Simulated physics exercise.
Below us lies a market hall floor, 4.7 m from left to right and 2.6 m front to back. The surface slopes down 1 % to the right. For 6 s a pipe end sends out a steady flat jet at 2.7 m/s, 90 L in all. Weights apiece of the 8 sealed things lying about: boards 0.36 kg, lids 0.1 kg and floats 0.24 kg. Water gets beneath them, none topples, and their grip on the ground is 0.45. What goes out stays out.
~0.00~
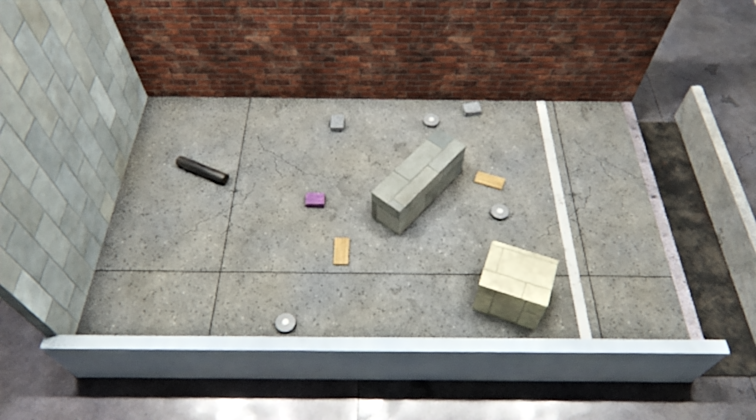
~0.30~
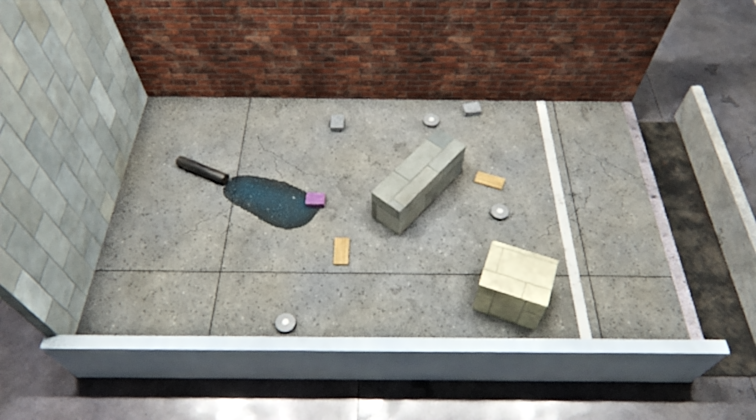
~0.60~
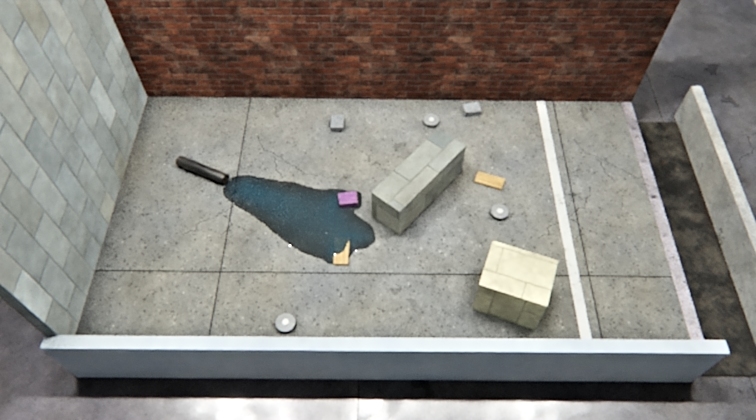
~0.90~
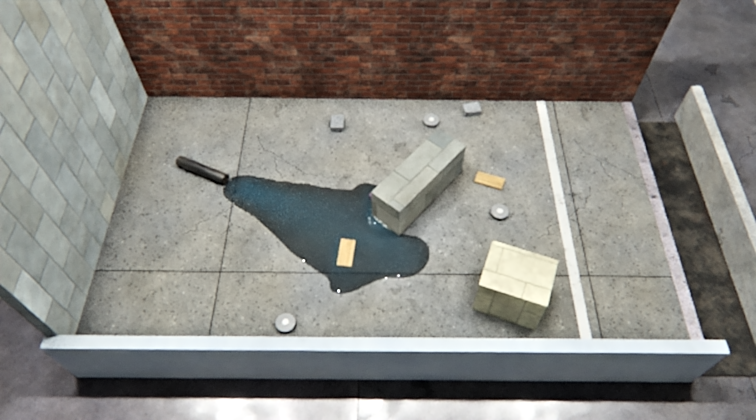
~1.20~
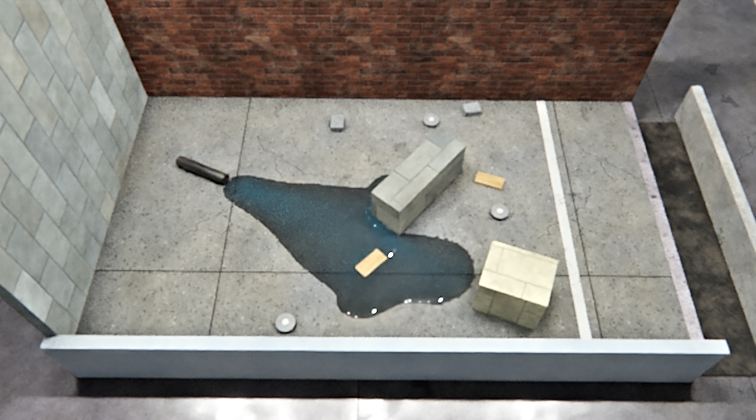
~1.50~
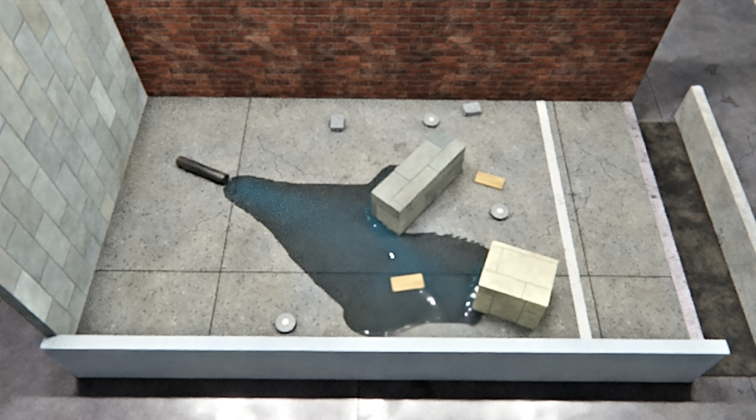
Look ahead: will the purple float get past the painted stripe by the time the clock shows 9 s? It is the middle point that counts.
Purple float falls short.
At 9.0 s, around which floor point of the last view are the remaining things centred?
At about (429, 152).
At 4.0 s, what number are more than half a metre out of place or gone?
I count 2.
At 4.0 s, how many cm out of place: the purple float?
Roughly 100 cm by then.
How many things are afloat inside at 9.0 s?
2 of them.
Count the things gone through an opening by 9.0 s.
By then 1.
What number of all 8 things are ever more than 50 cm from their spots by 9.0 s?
5 of them.
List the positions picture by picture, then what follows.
The first frame shows the purple float at (315, 198), on the bottom; 0.0 m2 under water; 0 of 8 have shifted.
The second frame shows the purple float at (315, 198), on the bottom; water covers 0.3 m2; 0 of 8 have shifted.
The third frame shows the purple float at (348, 198), on the bottom, 29 cm from its start; water covers 0.6 m2; 1 of 8 have shifted.
In the fourth frame, the purple float is out of sight; 0.9 m2 under water; 1 of 8 have shifted.
In the fifth frame, the purple float is out of sight; water covers 1.3 m2; 2 of 8 have shifted.
In the sixth frame, the purple float is out of sight; 1.5 m2 under water; 2 of 8 have shifted.
After 2.1 s the purple float is near (406, 164), 0.9 m from its start, aground; 0 of 8 are over the mark; 1 afloat.
After 4.0 s the purple float is near (414, 158), 1.0 m from its start, aground; 1 of 8 are over the mark; 0 afloat.
After 6.3 s the purple float is near (416, 155), 1.0 m from its start, aground; 2 of 8 are over the mark; 1 afloat.
After 9.0 s the purple float is near (416, 155), 1.0 m from its start, aground; 2 of 8 are over the mark; 2 afloat.
